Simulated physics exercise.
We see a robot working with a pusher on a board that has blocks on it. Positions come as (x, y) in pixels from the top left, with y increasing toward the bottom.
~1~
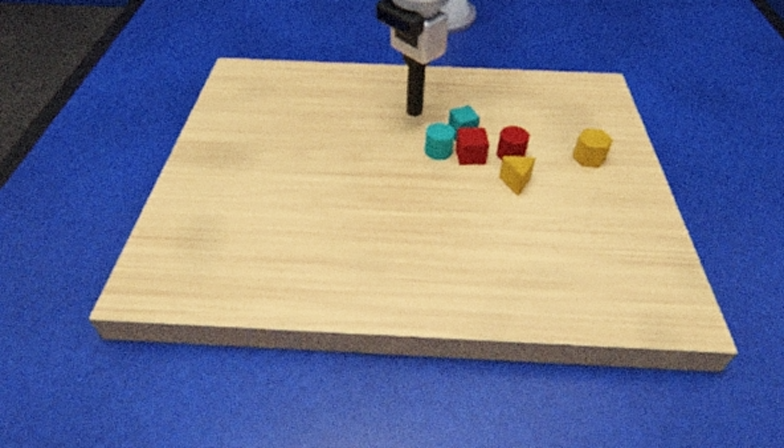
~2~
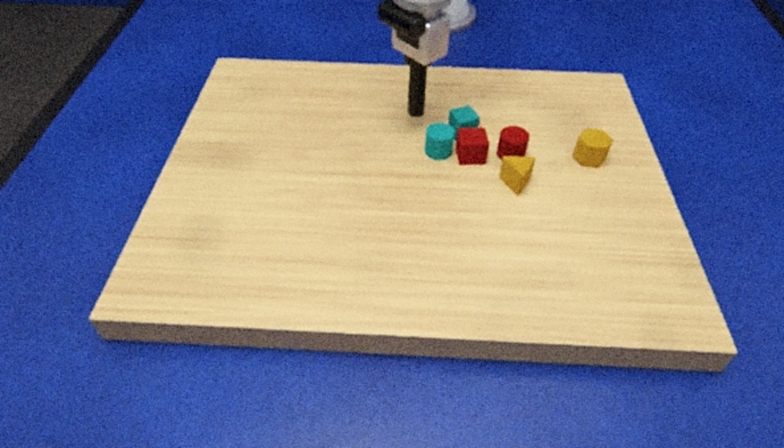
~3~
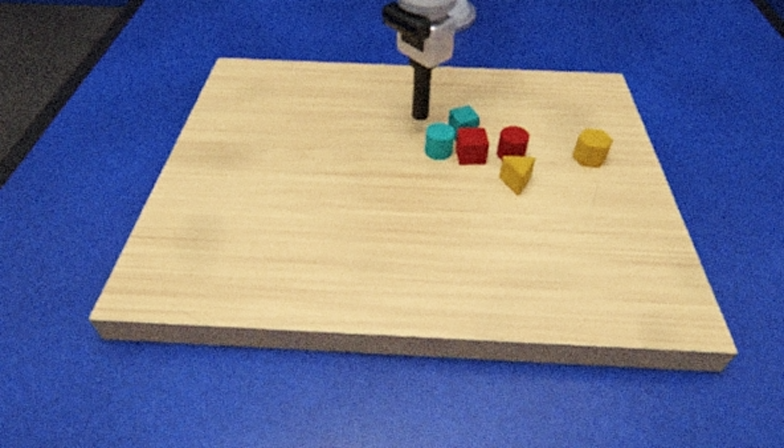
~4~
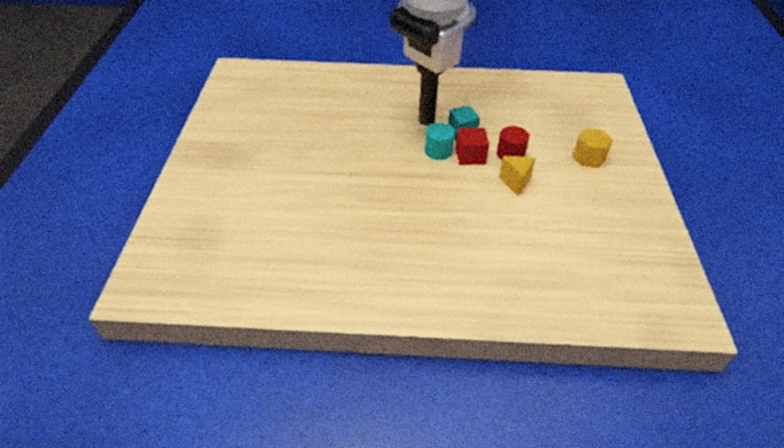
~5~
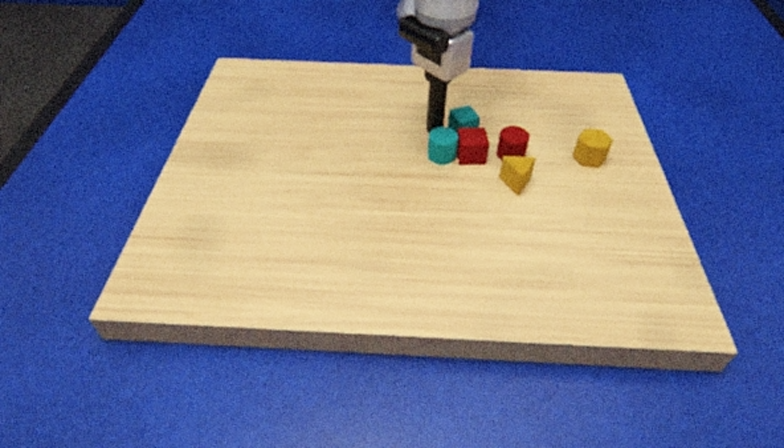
On a wooden board, a black pusher moves slightly right and down, nudging the turquoise disc.
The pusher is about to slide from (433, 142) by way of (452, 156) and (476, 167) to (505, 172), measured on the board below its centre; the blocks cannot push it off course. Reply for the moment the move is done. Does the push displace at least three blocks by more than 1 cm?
Yes, I think so.
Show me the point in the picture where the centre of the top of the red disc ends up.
Top centre: (543, 129).
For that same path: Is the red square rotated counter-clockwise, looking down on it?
Yes, that is what happens.
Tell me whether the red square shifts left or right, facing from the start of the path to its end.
Facing from start to end, it will go to the left.
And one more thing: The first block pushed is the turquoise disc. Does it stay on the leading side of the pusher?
It escapes to one side.
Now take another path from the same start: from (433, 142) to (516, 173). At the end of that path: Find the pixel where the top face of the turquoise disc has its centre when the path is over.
It will likely be found at (456, 146).
The first path, step by step. One third of the way, pusher at (454, 144); turquoise disc at (454, 151); red square at (479, 137).
Two thirds of the way, pusher at (479, 154); turquoise disc at (462, 157); red square at (503, 142), turned 30° anticlockwise; red disc at (526, 133).
At the end, pusher at (508, 159); turquoise disc at (462, 157); red square at (529, 143), turned 45° anticlockwise; red disc at (543, 129); yellow triangular block still.
